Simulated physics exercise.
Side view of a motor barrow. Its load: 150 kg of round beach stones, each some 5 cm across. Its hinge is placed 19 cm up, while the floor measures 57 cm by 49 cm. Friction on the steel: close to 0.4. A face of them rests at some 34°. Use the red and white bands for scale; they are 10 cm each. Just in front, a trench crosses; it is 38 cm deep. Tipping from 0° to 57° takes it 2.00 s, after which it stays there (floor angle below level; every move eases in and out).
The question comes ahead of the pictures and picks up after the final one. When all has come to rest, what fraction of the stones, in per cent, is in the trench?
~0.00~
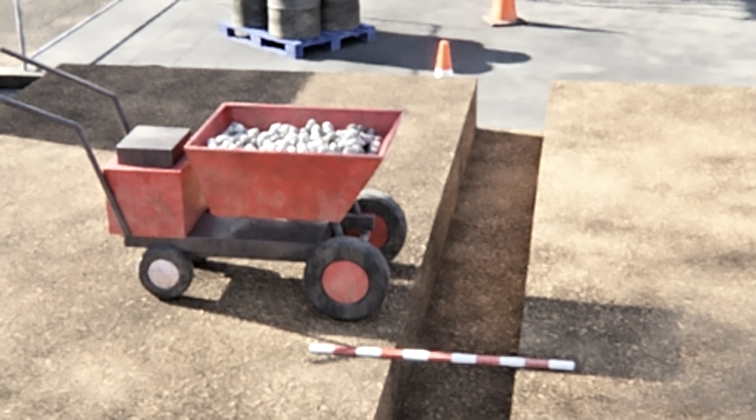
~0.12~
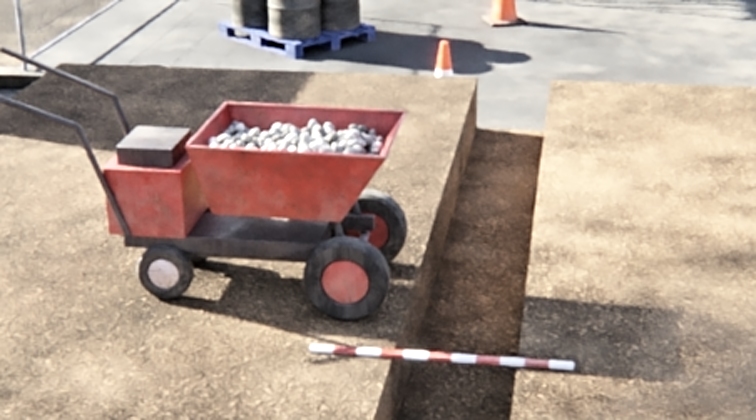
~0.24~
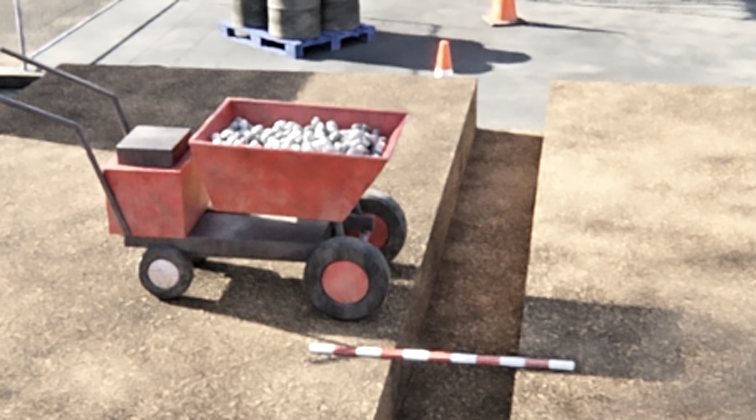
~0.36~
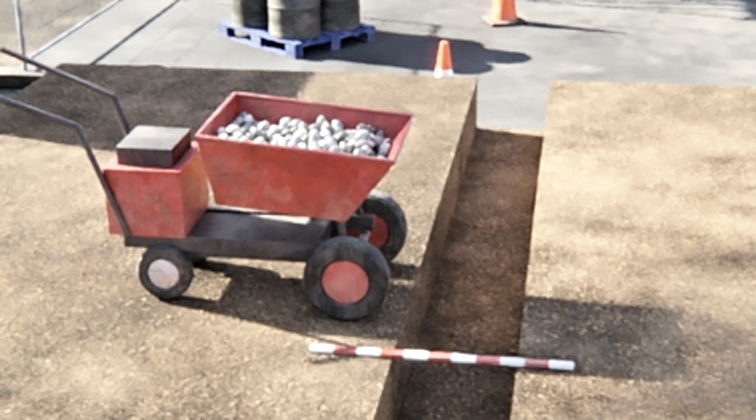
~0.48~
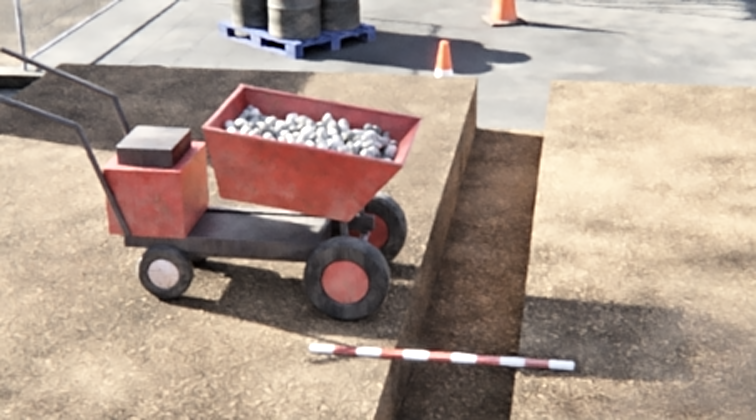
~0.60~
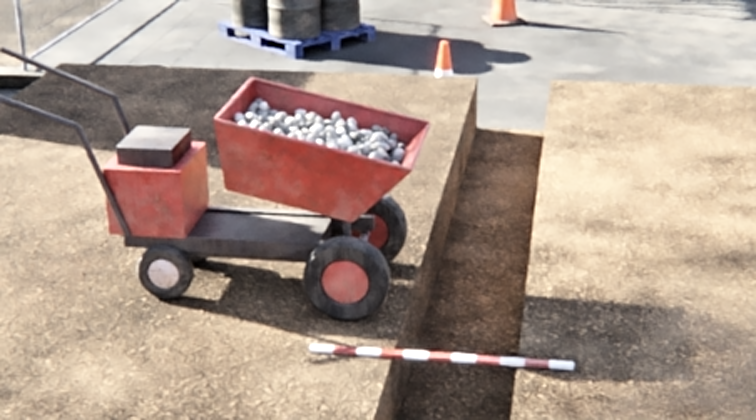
At the end about 34 per cent of the stones are there.
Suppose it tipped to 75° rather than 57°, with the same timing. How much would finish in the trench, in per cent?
Share in trench: Approx. 55%.
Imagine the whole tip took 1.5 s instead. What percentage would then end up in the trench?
35 per cent.
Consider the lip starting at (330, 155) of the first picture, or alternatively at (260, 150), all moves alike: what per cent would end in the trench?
Near 55 per cent from the first place, 40 from the second.
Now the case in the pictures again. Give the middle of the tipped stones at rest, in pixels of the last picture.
Centre estimate: Around (509, 361).
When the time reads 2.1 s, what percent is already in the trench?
About 10%.
After 1.5 s the floor is at 48°; 100 % in the skip; the foremost stones are at (470, 203).
After 2.1 s the floor is at 57°; 82 % in the skip, 10 % in the trench, 8 % past the trench; the foremost stones are at (585, 314).
After 2.5 s the floor is at 57°; 66 % in the skip, 16 % in the trench, 18 % past the trench; the foremost stones are at (660, 307).
After 4.4 s the floor is at 57°; 46 % in the skip, 34 % in the trench, 20 % past the trench; the foremost stones are at (713, 304).
